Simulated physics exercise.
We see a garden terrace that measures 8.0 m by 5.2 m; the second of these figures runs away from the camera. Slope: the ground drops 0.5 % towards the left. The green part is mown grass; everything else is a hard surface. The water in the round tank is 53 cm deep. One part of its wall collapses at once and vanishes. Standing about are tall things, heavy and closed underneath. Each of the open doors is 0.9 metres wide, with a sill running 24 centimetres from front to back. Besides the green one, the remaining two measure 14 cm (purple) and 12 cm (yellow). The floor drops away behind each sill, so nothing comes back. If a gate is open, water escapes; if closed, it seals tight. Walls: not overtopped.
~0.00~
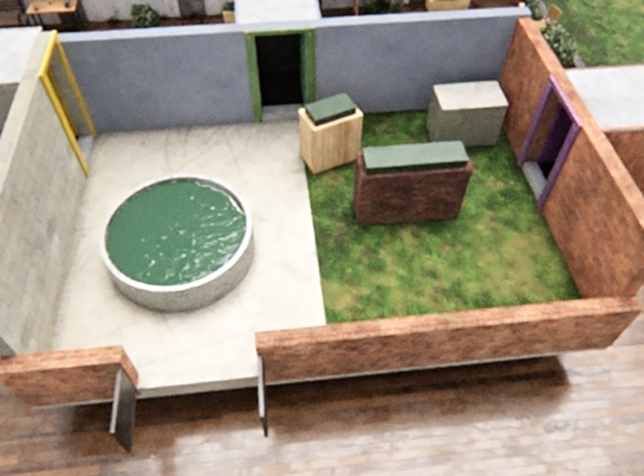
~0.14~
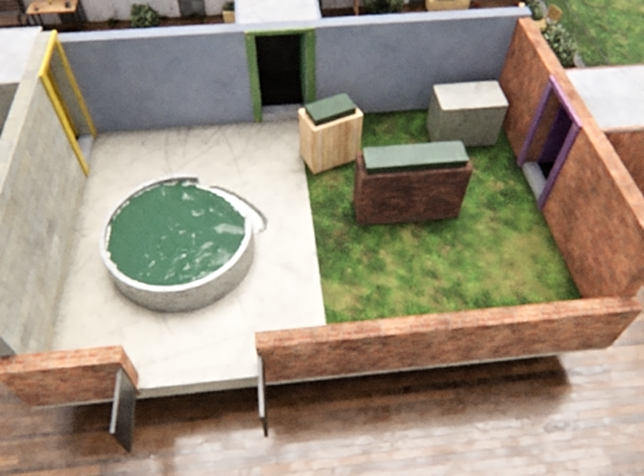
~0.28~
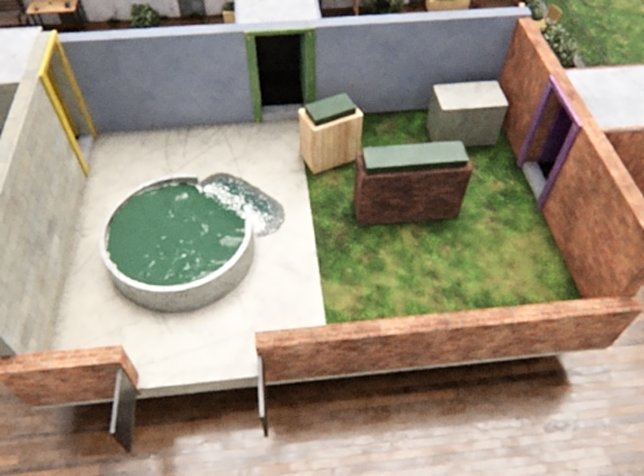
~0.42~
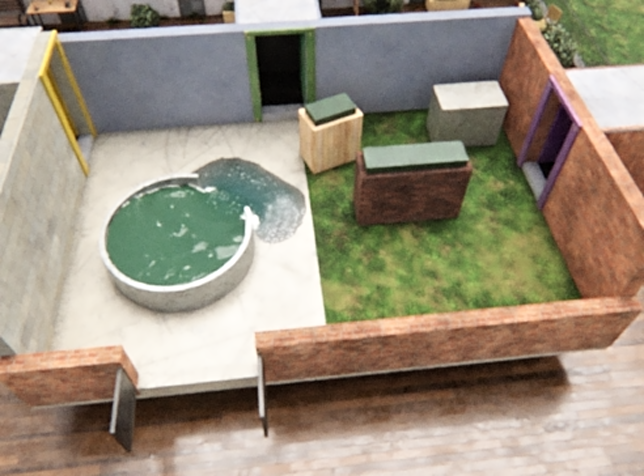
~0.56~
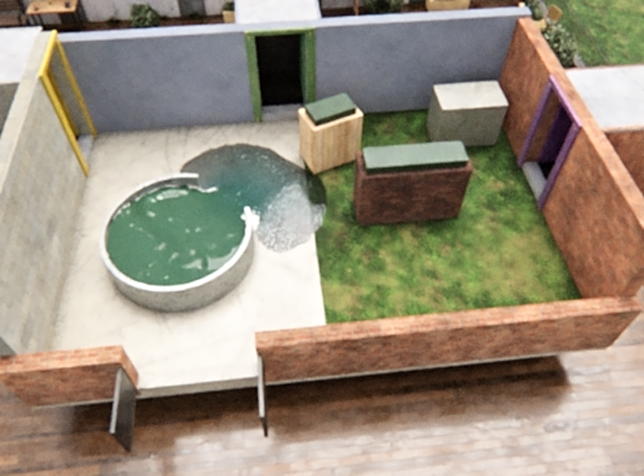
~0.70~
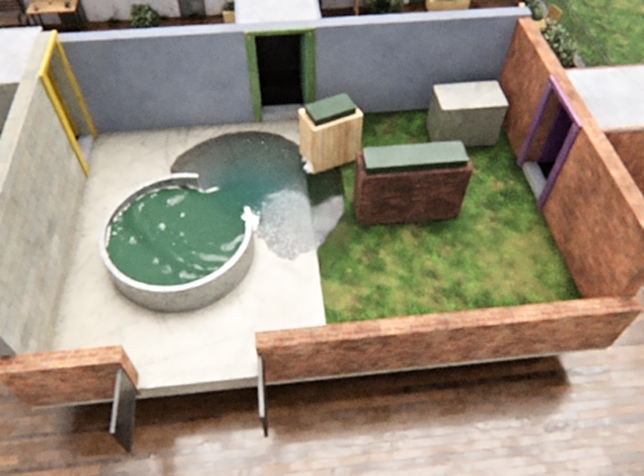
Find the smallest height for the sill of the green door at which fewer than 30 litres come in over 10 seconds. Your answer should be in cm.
The smallest such height is near 22 cm.
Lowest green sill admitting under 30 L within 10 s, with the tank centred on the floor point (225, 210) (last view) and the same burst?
Minimum: Approx. 29 cm.
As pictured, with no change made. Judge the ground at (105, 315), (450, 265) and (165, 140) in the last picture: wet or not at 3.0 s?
Untouched; untouched; soaked.
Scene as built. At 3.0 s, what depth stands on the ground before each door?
Door by door in cm - green 23, purple 0, yellow 0.
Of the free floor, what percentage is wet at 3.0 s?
40 %.
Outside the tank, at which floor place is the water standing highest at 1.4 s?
Near (303, 168).
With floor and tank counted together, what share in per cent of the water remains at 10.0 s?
Something like 96 per cent of it remains.
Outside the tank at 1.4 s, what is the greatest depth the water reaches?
Max depth: Around 30 cm.
After 1.4 s water covers 20 % of the floor, deepest (30 cm) near (303, 168); 23 cm at the green door, 0 litres in over its 16 cm sill.
After 3.0 s water covers 40 % of the floor; 23 cm at the green door, 68 litres in over its 16 cm sill.
After 10.0 s water covers 95 % of the floor, deepest (8 cm) near (94, 138); 7 cm at the green door, 86 litres in over its 16 cm sill.
At the green door as built, the water arrived by 1.0 s and peaked near 29 cm at 2.0 s.
Run again over the same 10 s with other heights there, 47 litres in over 19.5 cm, 7 litres over 27 cm. The limit of 30 litres is kept from about 22 cm up.
